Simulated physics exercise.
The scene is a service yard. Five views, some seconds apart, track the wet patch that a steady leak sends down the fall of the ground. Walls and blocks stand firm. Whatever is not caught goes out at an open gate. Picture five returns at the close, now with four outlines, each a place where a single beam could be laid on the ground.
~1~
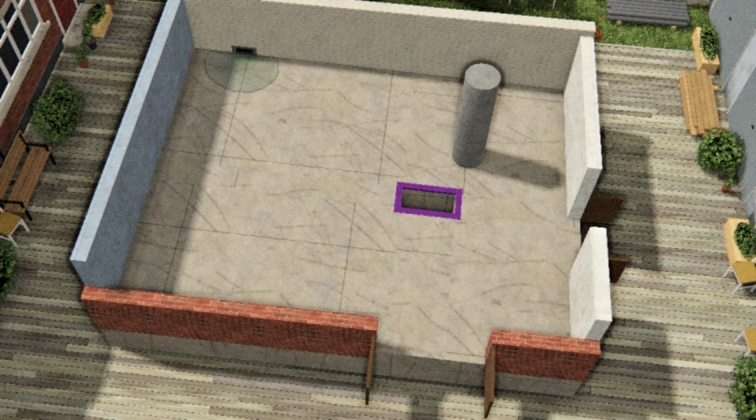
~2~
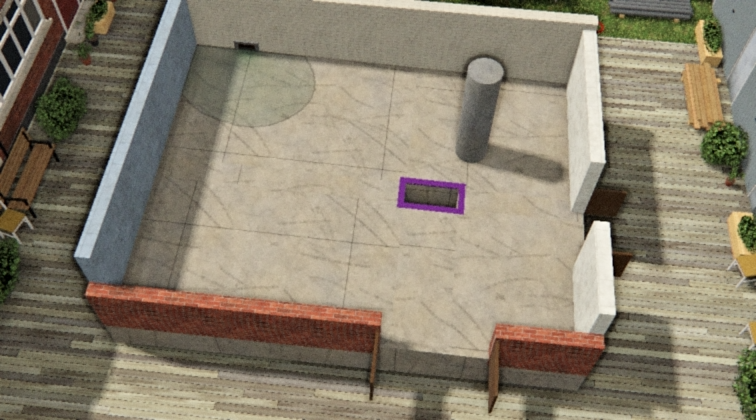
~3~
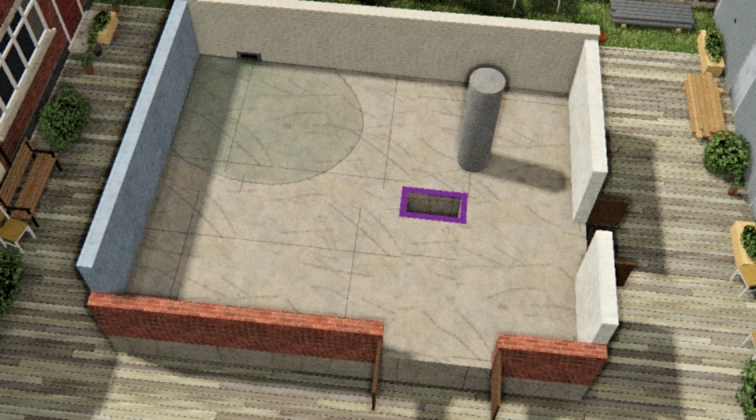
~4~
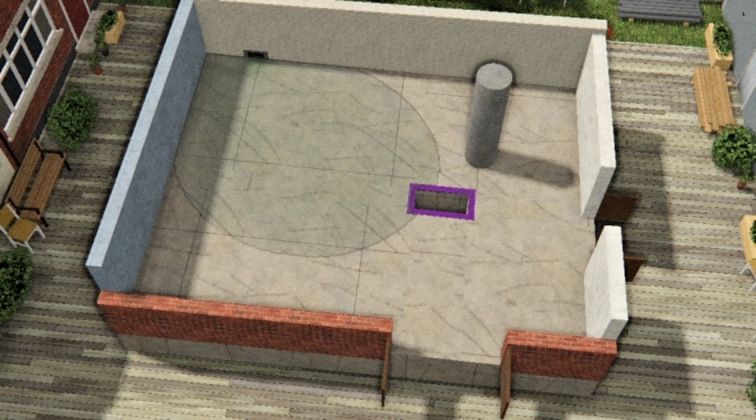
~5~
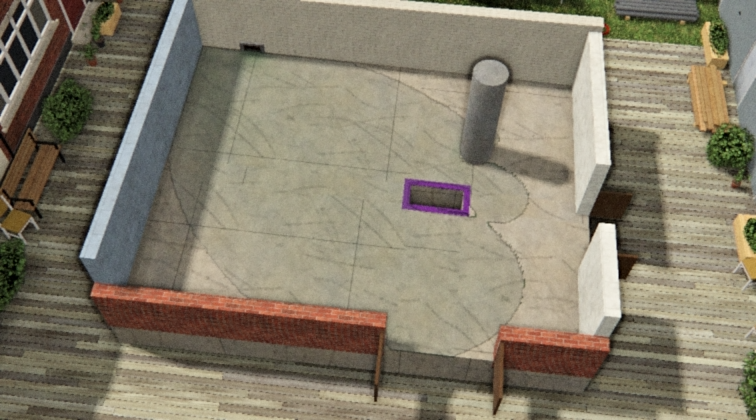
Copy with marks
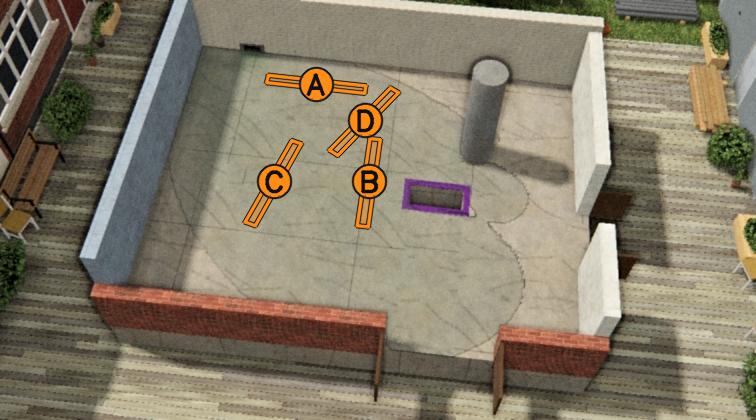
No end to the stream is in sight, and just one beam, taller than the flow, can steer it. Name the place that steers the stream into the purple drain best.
Best: C.
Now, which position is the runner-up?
It is A.
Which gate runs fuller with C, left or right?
The right one.
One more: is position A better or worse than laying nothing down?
It is worse.
On the marked copy, A from (267, 78) to (365, 89); B from (362, 226) to (375, 139); C from (250, 223) to (296, 142); D from (333, 152) to (394, 90).
With A, about 12 % of the stream runs into the purple drain, about 87 % out by the gates.
With B, about 6 % of the stream runs into the purple drain, about 93 % out by the gates.
With C, about 22 % of the stream runs into the purple drain, about 78 % out by the gates.
With D, about 6 % of the stream runs into the purple drain, about 94 % out by the gates.
